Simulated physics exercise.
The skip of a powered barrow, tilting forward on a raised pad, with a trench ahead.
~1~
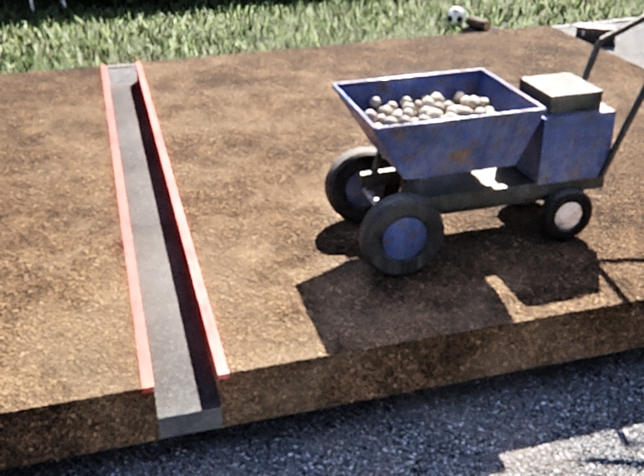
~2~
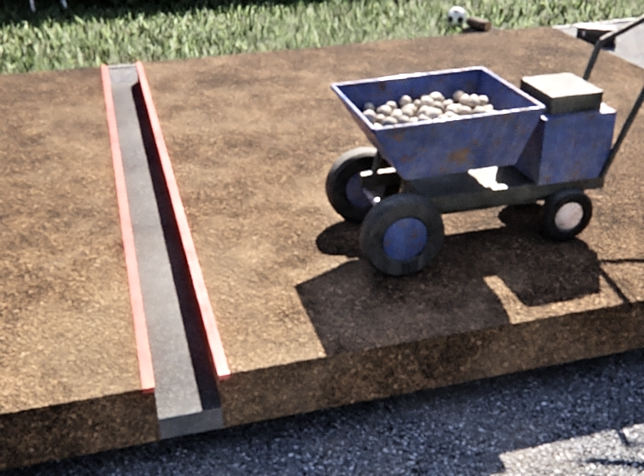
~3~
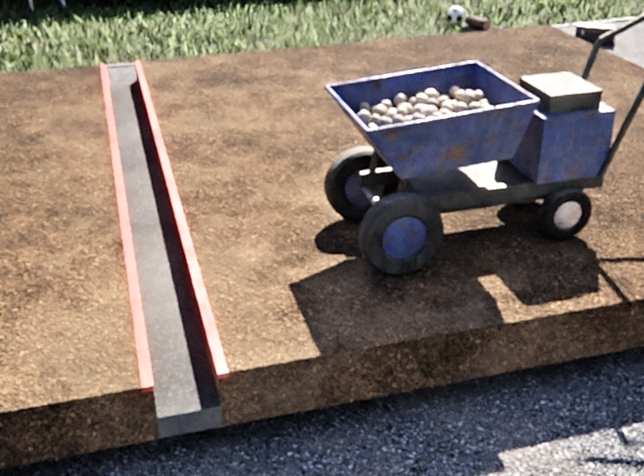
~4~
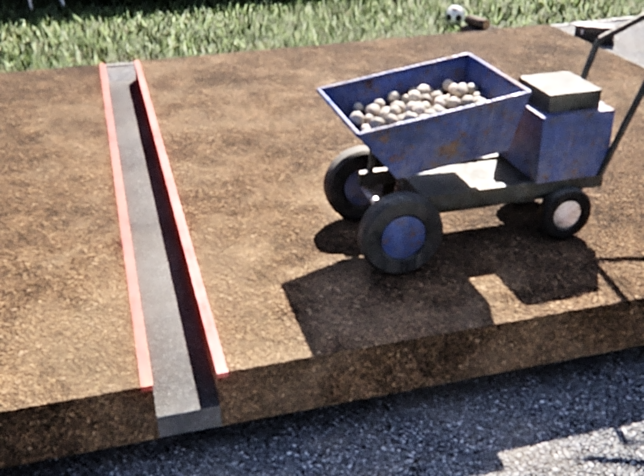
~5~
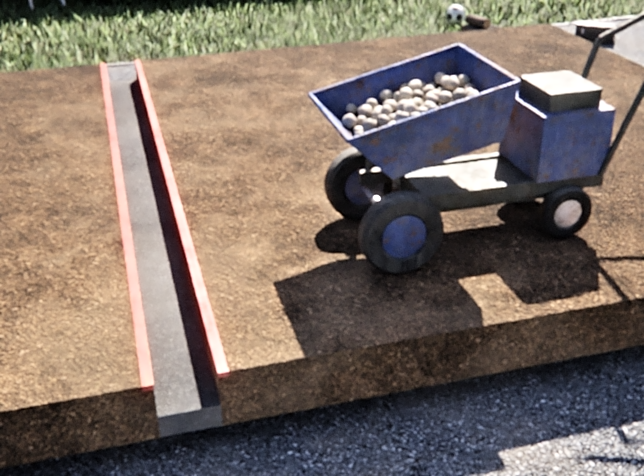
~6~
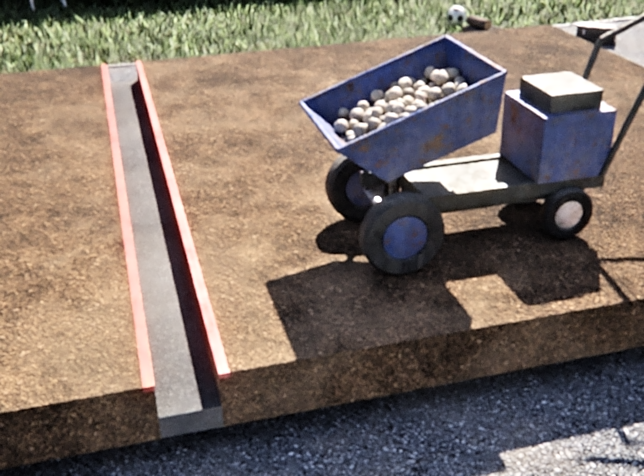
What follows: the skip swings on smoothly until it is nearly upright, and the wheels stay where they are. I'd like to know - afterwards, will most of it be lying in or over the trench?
No, under half will.
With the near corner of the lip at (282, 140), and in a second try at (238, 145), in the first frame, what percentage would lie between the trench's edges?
80 %, then 30 %.
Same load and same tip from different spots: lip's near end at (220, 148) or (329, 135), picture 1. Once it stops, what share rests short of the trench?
0 % and 30 %.
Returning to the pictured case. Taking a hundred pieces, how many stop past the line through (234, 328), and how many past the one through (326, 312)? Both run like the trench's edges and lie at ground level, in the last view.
In order: Near 40 %, then 90 %.
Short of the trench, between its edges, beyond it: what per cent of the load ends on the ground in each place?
Split - short: 70 percent, between: 20 percent, beyond: 0 percent.
Soon after the last picture, skip tipped steeply; all in the skip.
A little later, skip tipped right over; most in the skip; a small part short of the trench; a stray few falling.
Later still, skip tipped right over; about a quarter in the skip; about two thirds short of the trench; about a quarter in or heaped over the trench.
At rest, skip tipped right over; a small part in the skip; most short of the trench; about a quarter in or heaped over the trench; none beyond it.
